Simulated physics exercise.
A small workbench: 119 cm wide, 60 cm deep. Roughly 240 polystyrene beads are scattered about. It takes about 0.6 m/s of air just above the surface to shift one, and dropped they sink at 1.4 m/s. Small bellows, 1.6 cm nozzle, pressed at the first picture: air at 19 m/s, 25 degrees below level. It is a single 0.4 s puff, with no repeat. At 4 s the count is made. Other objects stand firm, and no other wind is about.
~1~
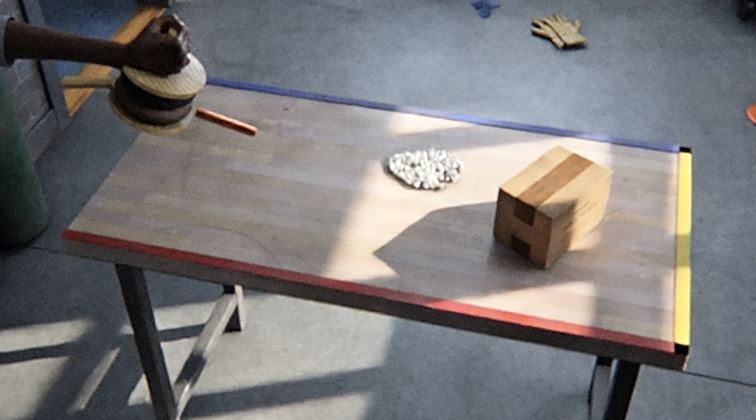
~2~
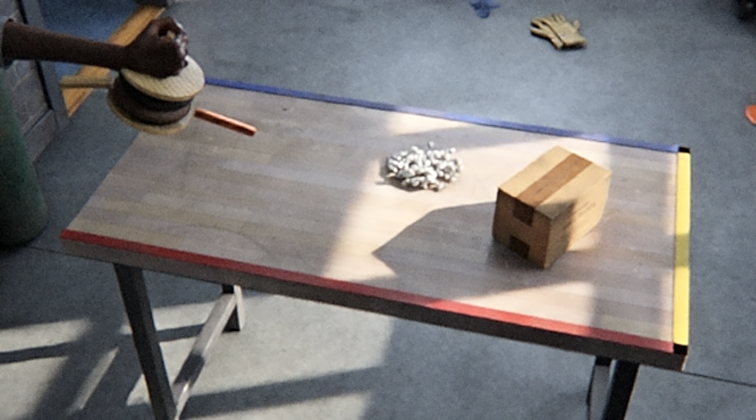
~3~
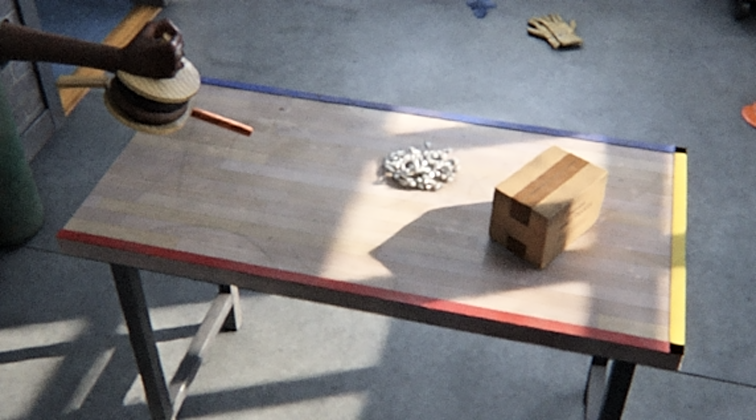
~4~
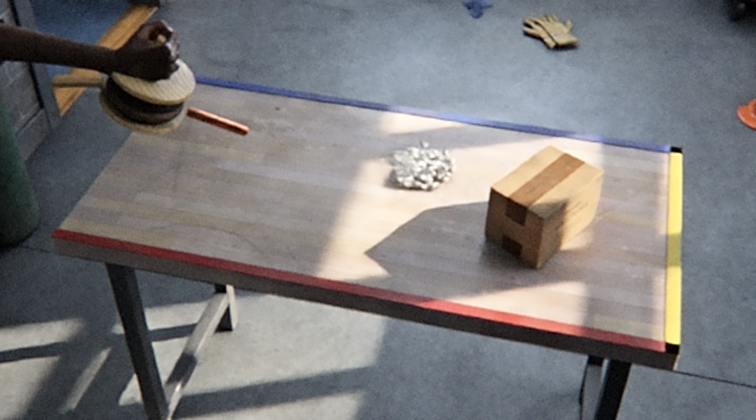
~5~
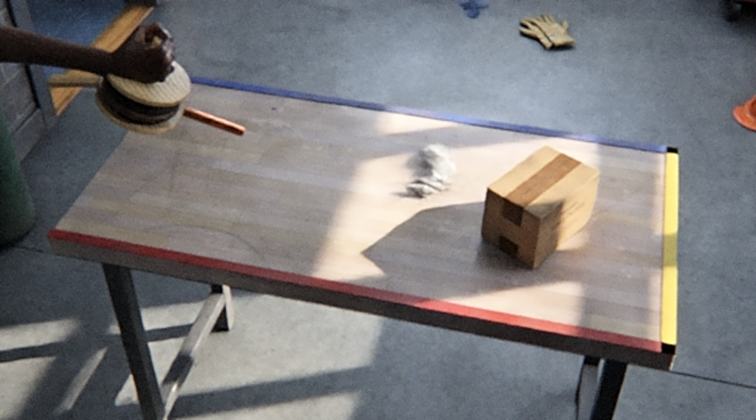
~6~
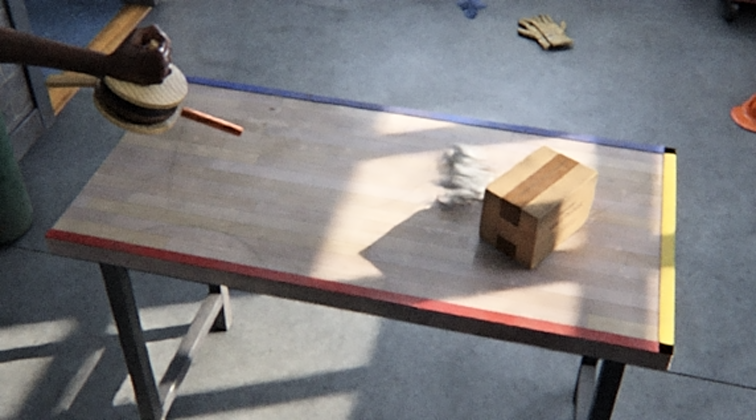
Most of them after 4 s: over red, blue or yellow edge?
Yellow edge.
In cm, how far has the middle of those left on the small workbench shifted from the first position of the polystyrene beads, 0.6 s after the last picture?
It works out to close to 25 cm.
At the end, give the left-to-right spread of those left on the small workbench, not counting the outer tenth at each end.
Around 30 cm.
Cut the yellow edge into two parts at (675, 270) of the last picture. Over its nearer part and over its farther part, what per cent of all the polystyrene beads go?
0 % nearer; 50 % farther.
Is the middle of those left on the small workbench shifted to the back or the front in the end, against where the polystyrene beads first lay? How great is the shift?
It drifted forwards, around 5 cm in all.
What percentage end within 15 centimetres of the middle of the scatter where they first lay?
Share: Around 0 %.
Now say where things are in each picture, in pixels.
In the first picture, the middle of the polystyrene beads is near (427, 169), none has stirred yet and the mouth of the small bellows is at (255, 133).
In the second picture, the middle of the polystyrene beads is near (423, 166), none has stirred yet, the blue edge is centred on (423, 109), the red edge is centred on (352, 293) and the yellow edge is centred on (689, 240).
In the third picture, the middle of the polystyrene beads is near (419, 166), none has stirred yet and the top of a box is at (552, 179).
In the fourth picture, the middle of the polystyrene beads is near (416, 165), the farthest in sight from the small bellows is at (453, 167) and about 5 % have left their places.
In the fifth picture, the middle of the polystyrene beads is near (435, 170), the farthest in sight from the small bellows is at (449, 188) and about 80 % have left their places.
In the sixth picture, the middle of the polystyrene beads is near (467, 173), the farthest in sight from the small bellows is at (492, 175) and all have left their places.
Then, 0.6 s after the last picture the count stands so, 14 % are over the blue edge, 0 % over the red edge and 44 % over the yellow edge; the middle of those left on the top is near (523, 199).
Then, 1.0 s after the last picture the count stands so, 14 % are over the blue edge, 0 % over the red edge and 50 % over the yellow edge; the middle of those left on the top is near (517, 194).
Then, 2.0 s after the last picture the count stands so, 14 % are over the blue edge, 0 % over the red edge and 51 % over the yellow edge; the middle of those left on the top is near (517, 194).
Then, 3.8 s after the last picture, at the end, 14 % are over the blue edge, 0 % over the red edge and 51 % over the yellow edge; the middle of those left on the top is near (517, 194).
